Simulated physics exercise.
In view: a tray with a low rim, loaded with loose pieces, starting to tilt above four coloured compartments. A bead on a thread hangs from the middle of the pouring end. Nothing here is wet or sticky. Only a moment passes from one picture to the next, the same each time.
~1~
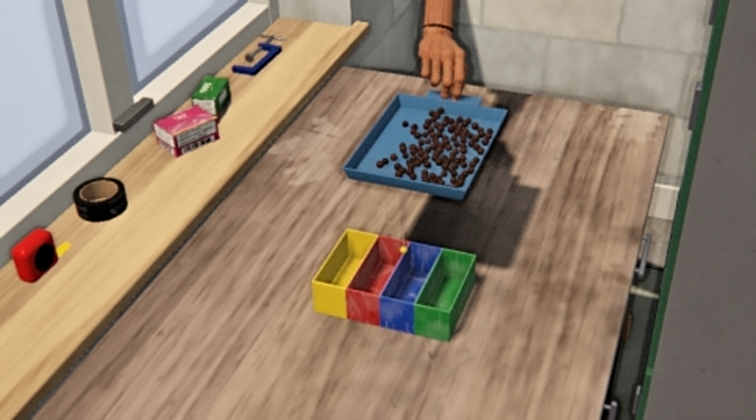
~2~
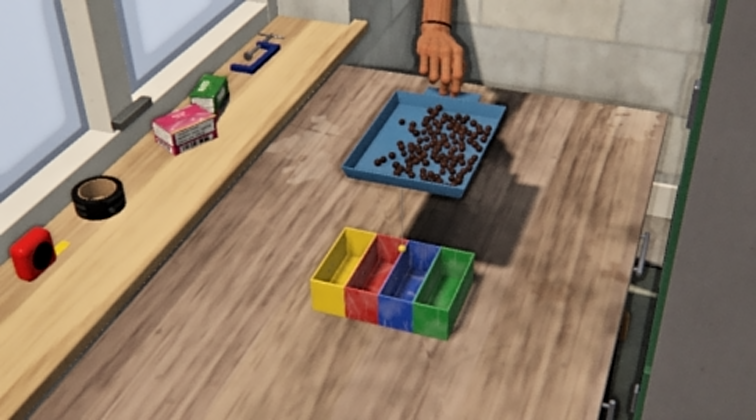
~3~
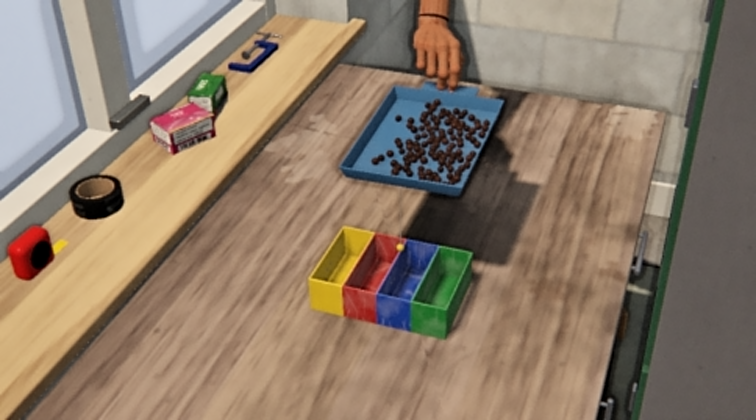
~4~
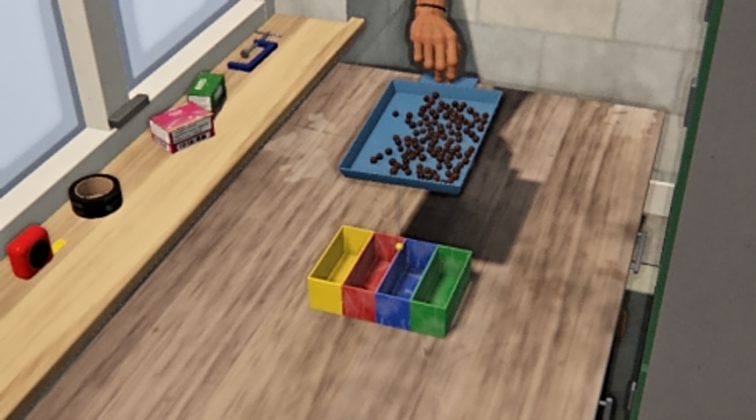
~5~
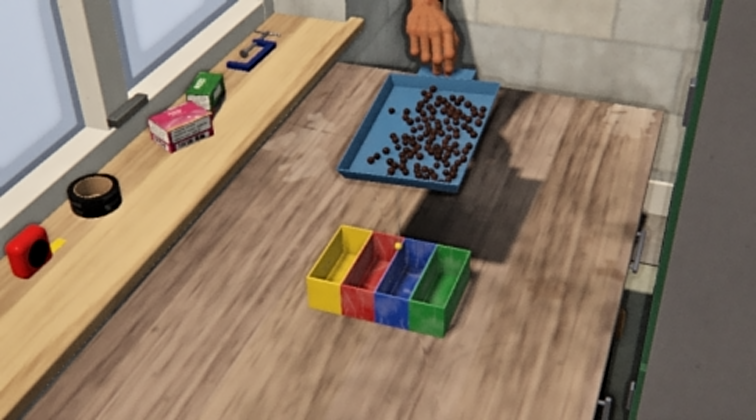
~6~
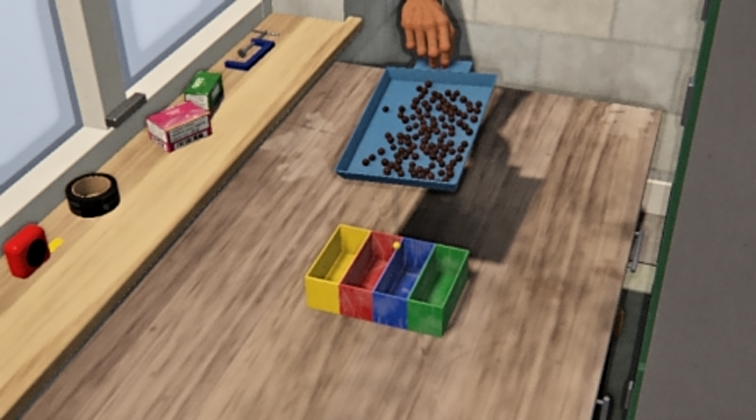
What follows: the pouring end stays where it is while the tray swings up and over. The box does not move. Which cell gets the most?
The yellow cell gets the most.
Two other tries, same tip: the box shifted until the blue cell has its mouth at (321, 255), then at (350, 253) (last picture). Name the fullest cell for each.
The first try: The cell in blue. The second: The blue one.
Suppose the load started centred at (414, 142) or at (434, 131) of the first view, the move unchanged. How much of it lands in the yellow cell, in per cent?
In turn 60 and 60 in a hundred.
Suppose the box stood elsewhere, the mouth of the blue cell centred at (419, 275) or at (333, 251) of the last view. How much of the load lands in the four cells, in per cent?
About 50 and 100 per cent.
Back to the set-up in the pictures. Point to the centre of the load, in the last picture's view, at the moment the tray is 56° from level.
At about (373, 169).
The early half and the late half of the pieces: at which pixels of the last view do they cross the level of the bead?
At about (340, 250), then at (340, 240).
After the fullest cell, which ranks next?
Second comes red.
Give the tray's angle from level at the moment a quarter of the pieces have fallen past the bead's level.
At some 70 degrees.
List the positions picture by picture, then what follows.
Corners of the pouring end (349, 166) and (462, 187), level; middle of the load (440, 151), chocolate balls; bead on its thread (404, 250); yellow cell (330, 297); red cell (363, 305); blue cell (397, 312); green cell (432, 320), in the first frame.
Corners of the pouring end (347, 165) and (460, 185), level; middle of the load (439, 148), in the second frame.
Corners of the pouring end (345, 165) and (458, 184), tipped barely, lowest at the left corner; middle of the load (437, 145), in the third frame.
Corners of the pouring end (344, 166) and (456, 182), tipped a little, lowest at the left corner; middle of the load (435, 141), in the fourth frame.
Corners of the pouring end (342, 167) and (455, 181), tipped a little, lowest at the left corner; middle of the load (433, 138), in the fifth frame.
Corners of the pouring end (340, 168) and (452, 180), tipped a little, lowest at the left corner; middle of the load (428, 136), almost all on the move; yellow cell (323, 292); red cell (356, 300); blue cell (390, 308); green cell (425, 316), in the sixth frame.
Just after the last frame, tray tipped steeply; the larger part on the tray; just a few in the yellow cell; just a few in the red cell; about a tenth falling or outside the box.
A moment on, tray tipped right over; just a few on the tray; roughly half in the yellow cell; roughly a quarter in the red cell; just a few in the blue cell; roughly a quarter falling or outside the box.
Further on, tray tipped past a quarter turn; roughly half in the yellow cell; roughly a quarter in the red cell; just a few in the blue cell; roughly a quarter falling or outside the box.
When it is over, tray tipped past a quarter turn; roughly half in the yellow cell; roughly a quarter in the red cell; just a few in the blue cell; not one in the green cell; roughly a quarter outside the box.
